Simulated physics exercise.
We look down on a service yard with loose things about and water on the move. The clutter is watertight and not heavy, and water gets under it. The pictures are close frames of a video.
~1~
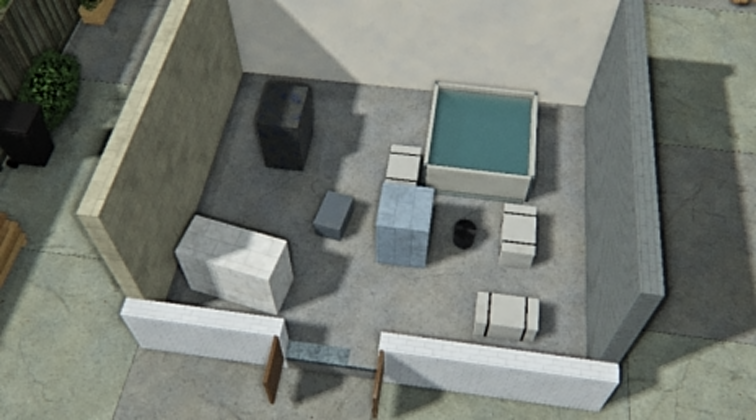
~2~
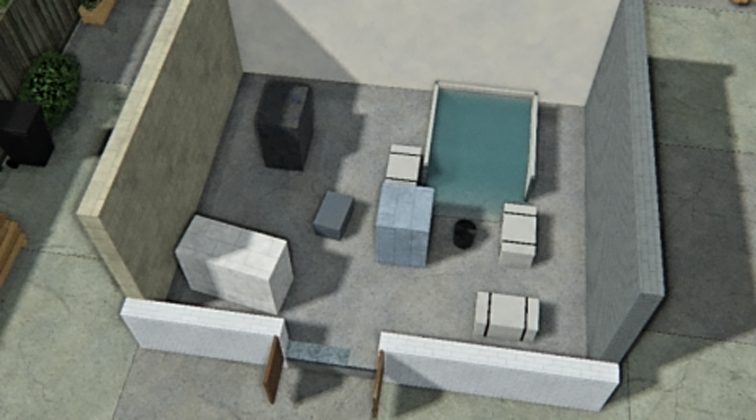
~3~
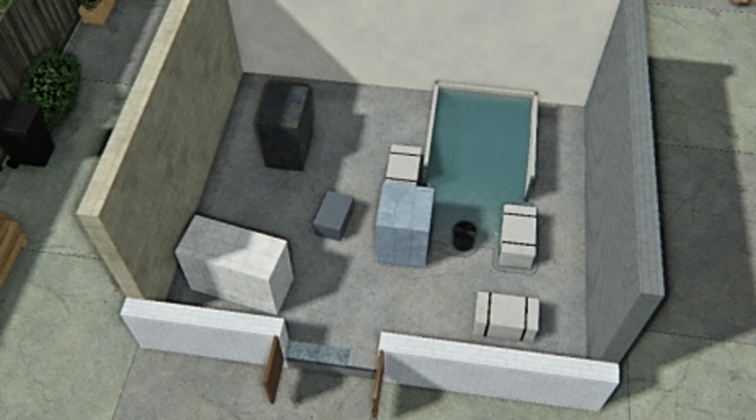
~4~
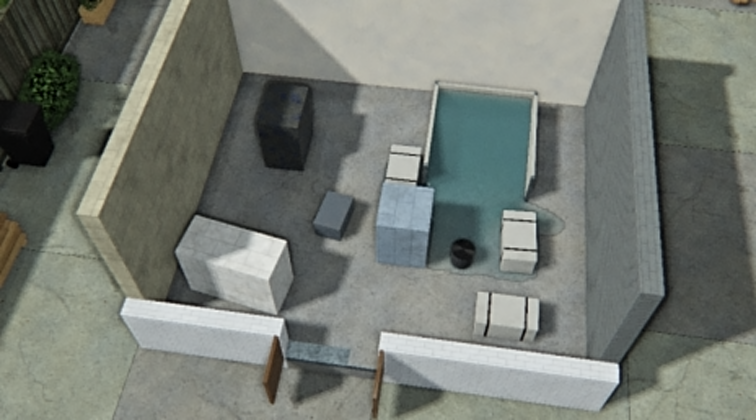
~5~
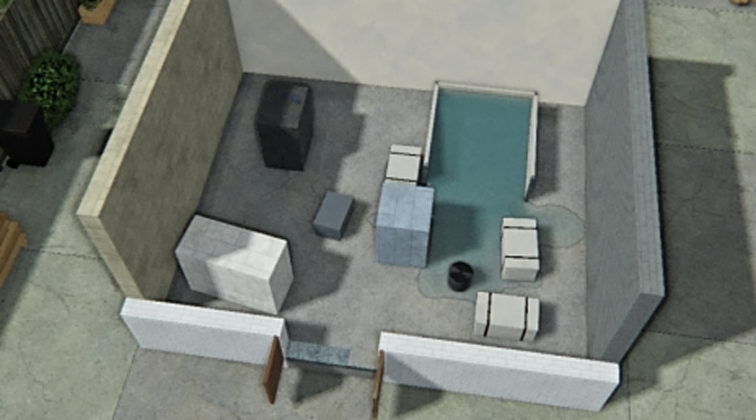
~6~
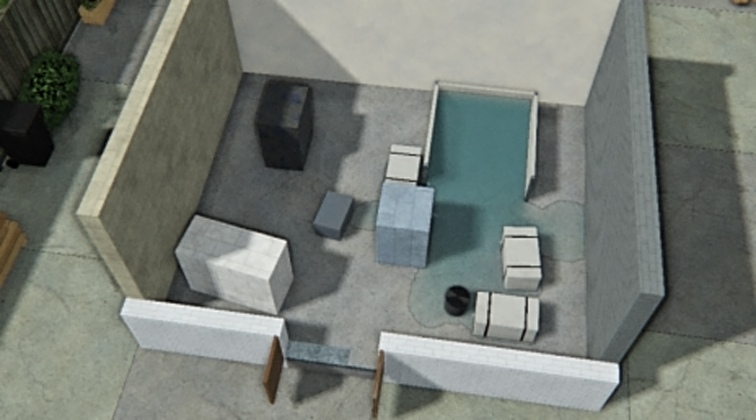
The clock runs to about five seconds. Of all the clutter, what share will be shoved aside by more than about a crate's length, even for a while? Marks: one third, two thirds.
It is at least two thirds.
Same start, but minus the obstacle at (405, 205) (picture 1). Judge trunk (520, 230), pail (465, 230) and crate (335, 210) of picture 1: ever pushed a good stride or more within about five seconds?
One after the other: Yes, yes, less than that.
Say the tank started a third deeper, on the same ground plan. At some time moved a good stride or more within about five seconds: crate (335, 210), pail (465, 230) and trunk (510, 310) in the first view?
One after the other: Swept aside, yes, shifted that much.
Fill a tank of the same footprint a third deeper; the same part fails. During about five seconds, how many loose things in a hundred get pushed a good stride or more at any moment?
About 80 per cent.
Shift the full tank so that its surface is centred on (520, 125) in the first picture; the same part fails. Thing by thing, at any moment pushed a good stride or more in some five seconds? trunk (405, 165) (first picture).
For that one: No.
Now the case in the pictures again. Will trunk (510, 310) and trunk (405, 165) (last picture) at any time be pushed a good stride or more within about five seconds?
One after the other: That far or more, not that far.
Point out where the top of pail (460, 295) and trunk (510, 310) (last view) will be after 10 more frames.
Near (400, 328) and (529, 337).
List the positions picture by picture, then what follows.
A pail at (465, 229), on the bottom; a trunk at (520, 228), on the bottom; 0 of 5 have shifted, in the first frame.
A pail at (465, 229), on the bottom; a trunk at (520, 228) rests on the ground; 0 of 5 have shifted, in the second frame.
A pail at (465, 231), on the bottom, close to its start; a trunk at (520, 229), on the bottom; 0 of 5 have shifted, in the third frame.
A pail at (463, 249) rests on the ground, a stride from its start; a trunk at (520, 235), on the bottom, close to its start; 2 of 5 have shifted, in the fourth frame.
A pail at (461, 272) rests on the ground, a stride from its start; a trunk at (521, 243), on the bottom, close to its start; 2 of 5 have shifted, in the fifth frame.
A pail at (458, 296), on the bottom, a stride from its start; a trunk at (523, 252), on the bottom, a stride from its start; 2 of 5 have shifted, in the sixth frame.
A moment on, 2 of 5 are well off their spots; 1 afloat.
Next, 3 of 5 are well off their spots; 3 afloat.
Later, 3 of 5 are well off their spots; 3 afloat.
In the end, 4 of 5 are well off their spots, and 4 have been at some point; 3 afloat.
